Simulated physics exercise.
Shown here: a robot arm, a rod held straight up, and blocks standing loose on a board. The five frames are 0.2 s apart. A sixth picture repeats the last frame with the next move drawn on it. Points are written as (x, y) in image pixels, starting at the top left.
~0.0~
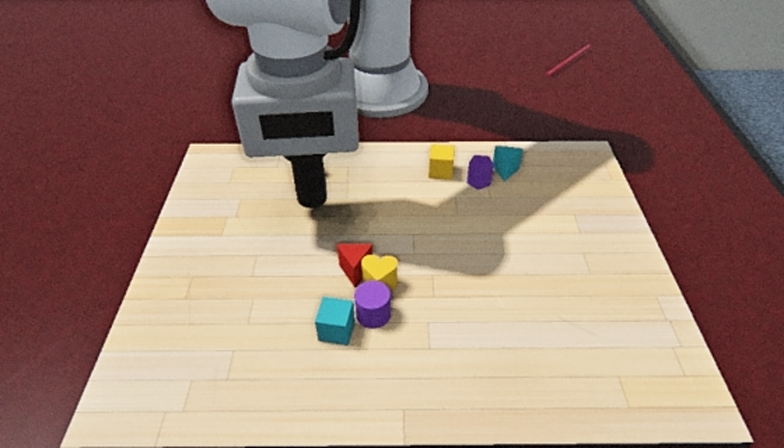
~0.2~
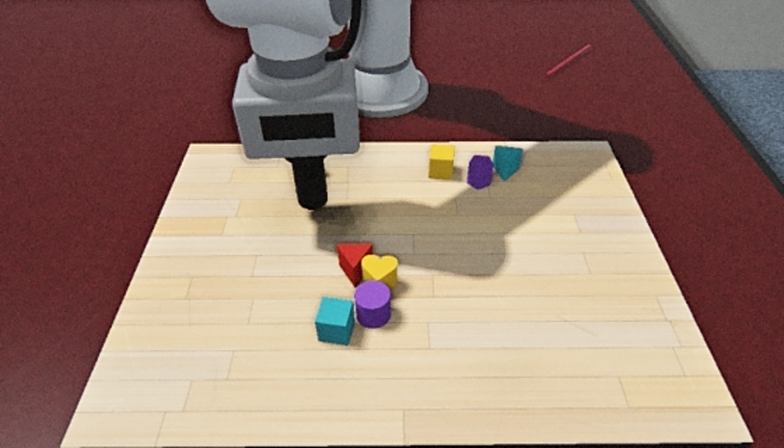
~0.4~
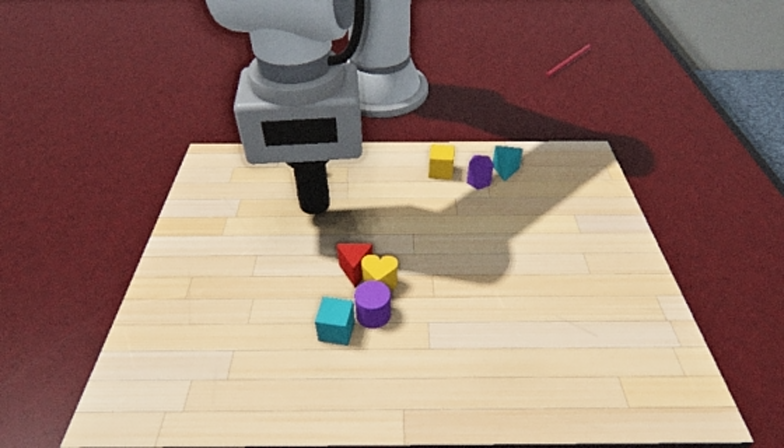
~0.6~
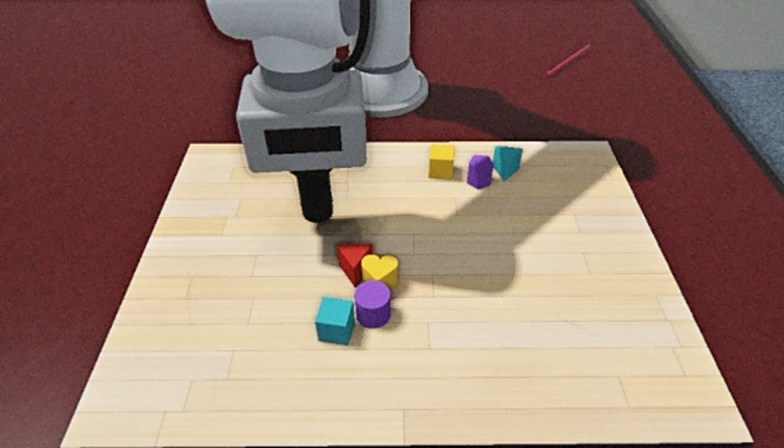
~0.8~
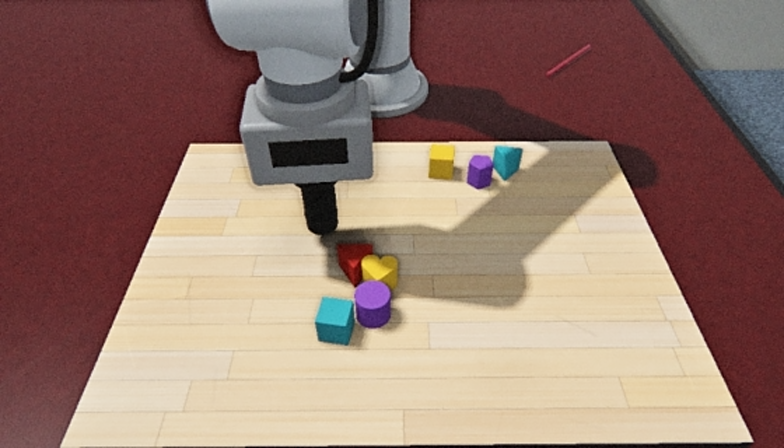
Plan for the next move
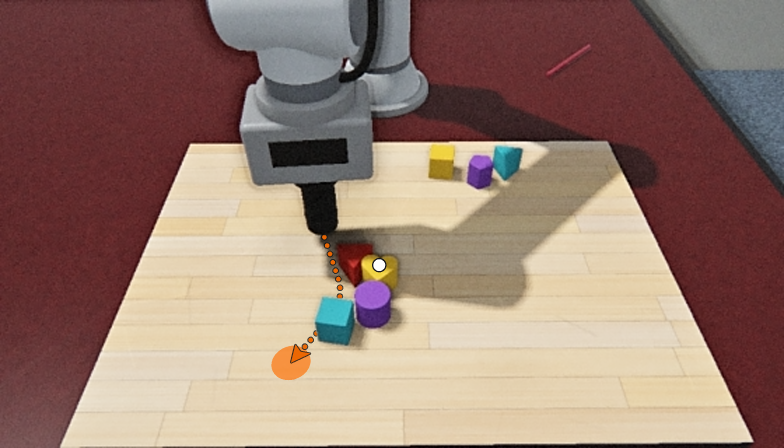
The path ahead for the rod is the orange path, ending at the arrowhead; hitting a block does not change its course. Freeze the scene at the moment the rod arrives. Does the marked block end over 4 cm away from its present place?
No, that is not how it ends up.
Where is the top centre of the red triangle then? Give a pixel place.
I predict (368, 273).
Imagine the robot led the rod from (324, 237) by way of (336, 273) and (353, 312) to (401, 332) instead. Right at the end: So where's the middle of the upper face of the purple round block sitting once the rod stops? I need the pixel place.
Its top middle is near (439, 322).
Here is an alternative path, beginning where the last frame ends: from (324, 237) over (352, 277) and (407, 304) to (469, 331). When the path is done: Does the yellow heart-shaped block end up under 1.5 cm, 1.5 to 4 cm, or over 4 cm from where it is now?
The block shifts more than 4 cm.
Drawn move, from (324, 237) via (337, 275) and (329, 318), ending at (291, 363); the dot is on the yellow heart-shaped block.
The first path, step by step. One third of the way, rod at (336, 263); red triangle at (366, 263), turned 35° anticlockwise; yellow heart-shaped block at (396, 271).
Two thirds of the way, rod at (327, 307); turquoise square block at (332, 327), turned 30° anticlockwise; red triangle at (368, 273), turned 90° anticlockwise; purple round block at (375, 297); yellow heart-shaped block at (403, 270).
At the end, rod at (288, 351); turquoise square block at (327, 347), turned 65° anticlockwise; red triangle at (368, 273), turned 90° anticlockwise; purple round block at (375, 297); yellow heart-shaped block at (403, 270).
